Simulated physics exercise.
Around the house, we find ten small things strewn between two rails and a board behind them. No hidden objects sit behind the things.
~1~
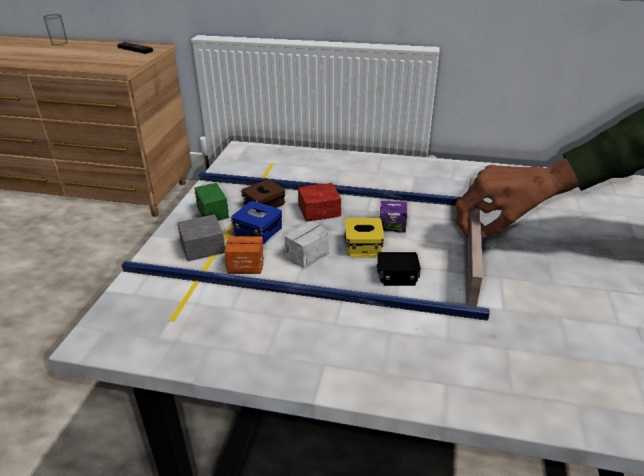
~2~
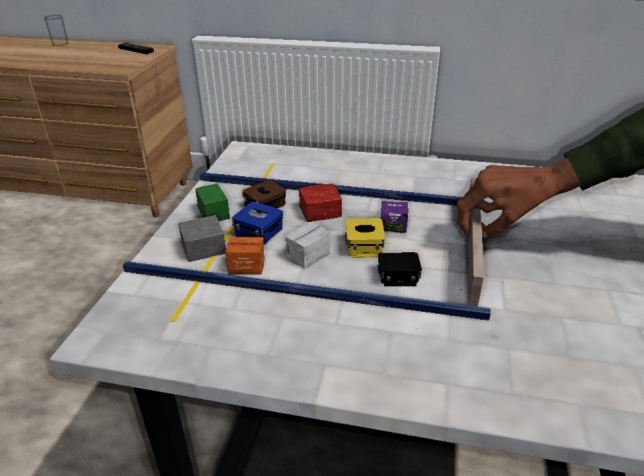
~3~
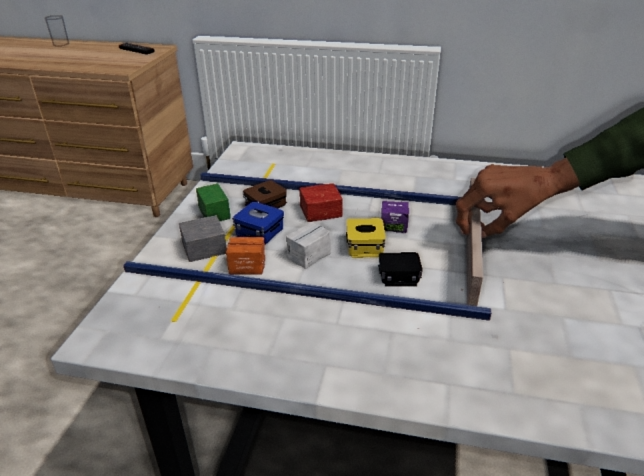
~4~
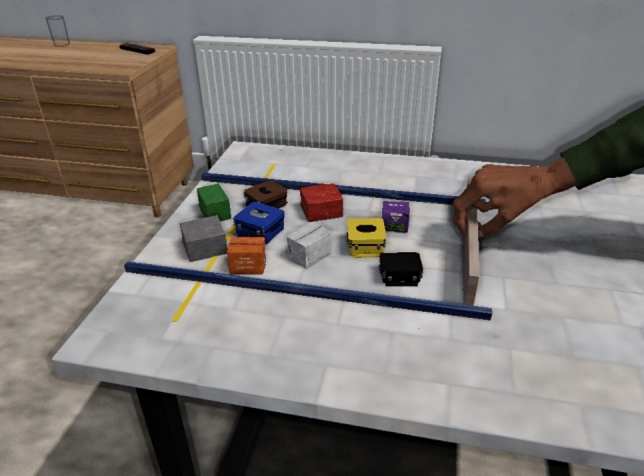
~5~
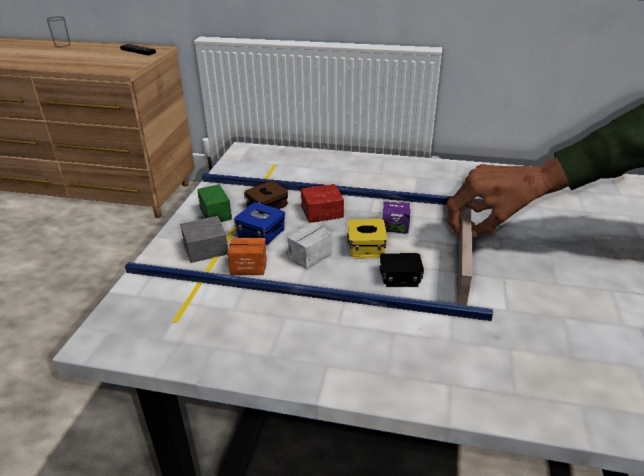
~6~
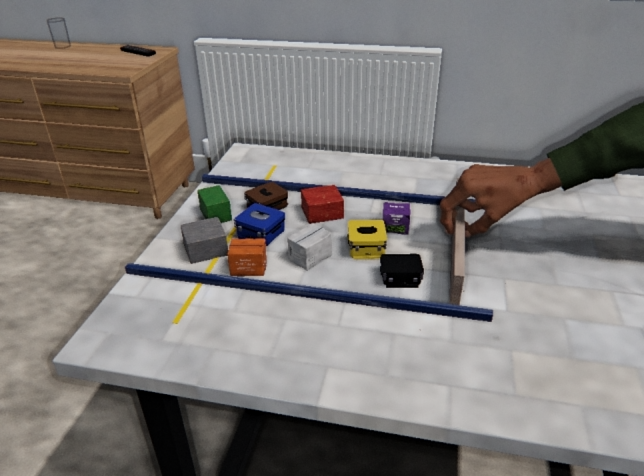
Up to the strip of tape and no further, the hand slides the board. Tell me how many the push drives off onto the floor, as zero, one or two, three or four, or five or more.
You'd see one or two of the bits go off the end there.
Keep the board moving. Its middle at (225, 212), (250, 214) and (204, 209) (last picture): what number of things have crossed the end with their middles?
Place by place, 2, 0 and 6.
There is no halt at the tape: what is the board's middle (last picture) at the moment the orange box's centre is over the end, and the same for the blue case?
Around (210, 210) first and around (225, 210) second.
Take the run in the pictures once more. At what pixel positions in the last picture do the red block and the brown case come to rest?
The red block finishes at (240, 186); the brown case finishes at (213, 185).
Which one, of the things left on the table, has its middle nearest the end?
The answer is the blue case.
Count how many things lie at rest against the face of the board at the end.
The answer is 4.
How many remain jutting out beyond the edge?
1 overhanging.
Early on, none off yet; green block at rest near (215, 205); grey block at rest near (205, 240); brown case at rest near (267, 200).
A while later, none off yet; green block moving near (211, 204); grey block moving near (196, 240); brown case travelled about its own width near (239, 193).
Finally, the number that fall off is one or two; lost, grey block and green block.
